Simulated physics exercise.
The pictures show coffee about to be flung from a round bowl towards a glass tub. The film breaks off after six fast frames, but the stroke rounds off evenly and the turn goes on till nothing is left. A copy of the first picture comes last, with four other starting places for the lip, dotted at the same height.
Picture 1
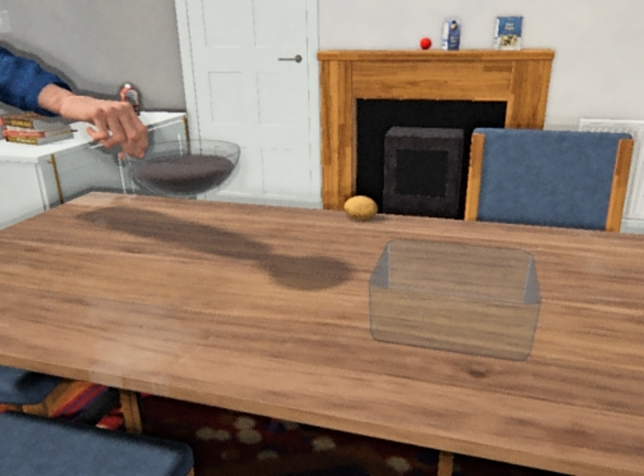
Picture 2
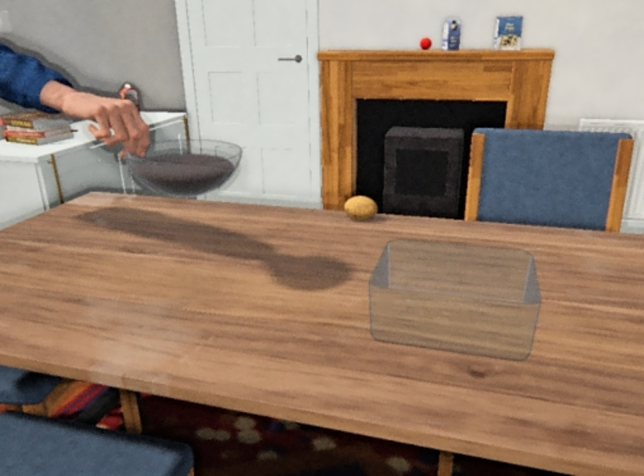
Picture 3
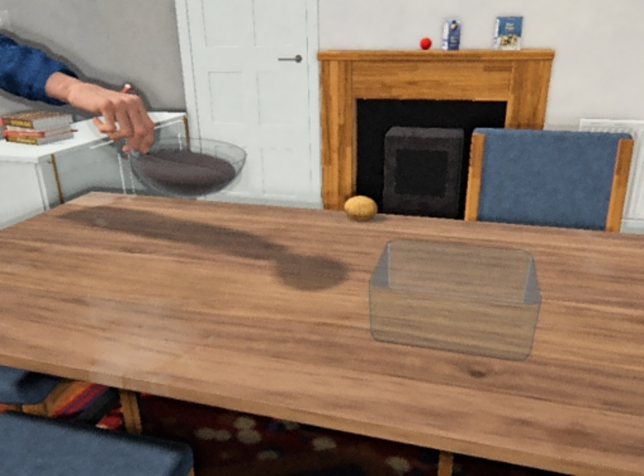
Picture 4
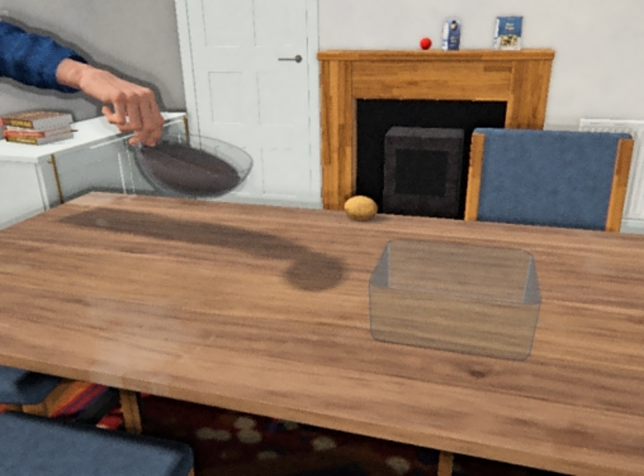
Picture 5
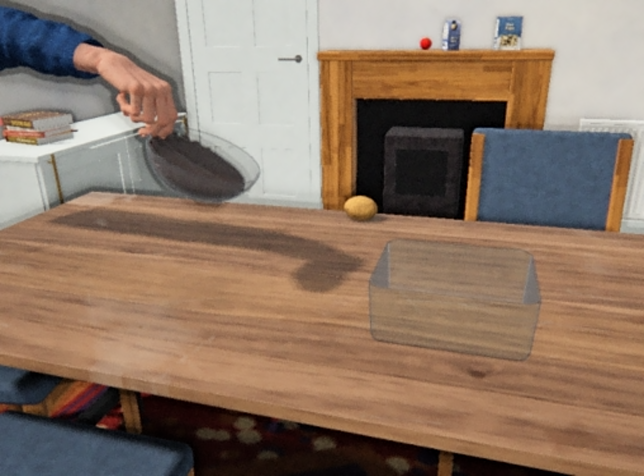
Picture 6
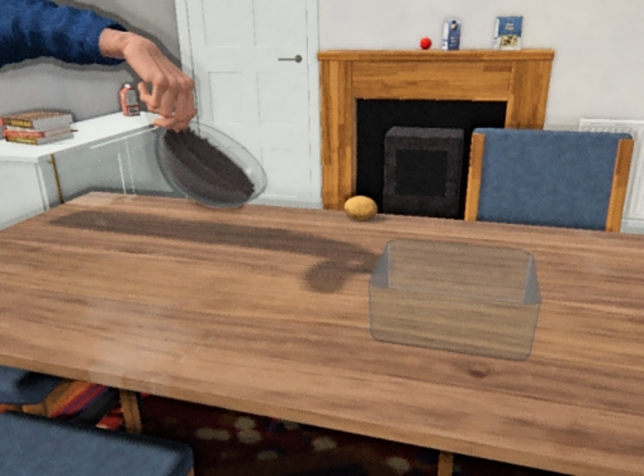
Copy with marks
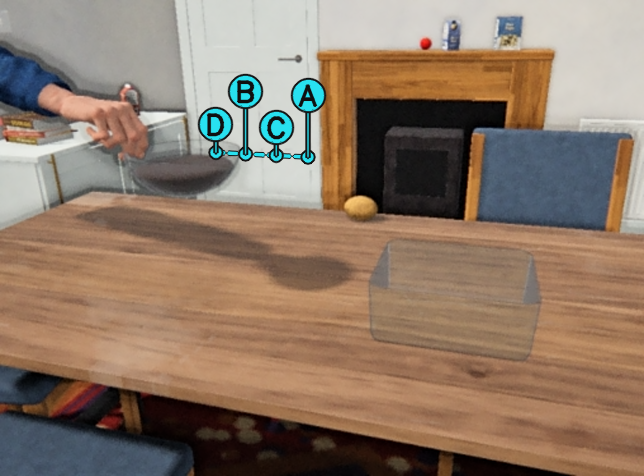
A hand in a blue sleeve holds a clear round bowl of dark coffee almost level above the left side of a wooden table, across from a glass tub. The hand then moves slightly right and tilts the bowl steadily toward the tub, the coffee still inside.
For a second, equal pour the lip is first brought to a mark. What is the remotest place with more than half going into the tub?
Dot A.
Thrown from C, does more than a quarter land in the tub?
No, less.
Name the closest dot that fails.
It is C.
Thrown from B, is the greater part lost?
Yes, that goes wrong.
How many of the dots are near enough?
One of them.
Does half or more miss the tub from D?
Yes, that goes wrong.
In cyan, A at (308, 157); B at (245, 153); C at (276, 155); D at (215, 152).
Choosing A, about 82 % lands in the tub, 6 % falls short and 12 % goes beside or beyond.
Choosing B, about 0 % lands in the tub, 94 % falls short and 6 % goes beside or beyond.
Choosing C, about 12 % lands in the tub, 80 % falls short and 8 % goes beside or beyond.
Choosing D, about 0 % lands in the tub, 100 % falls short.
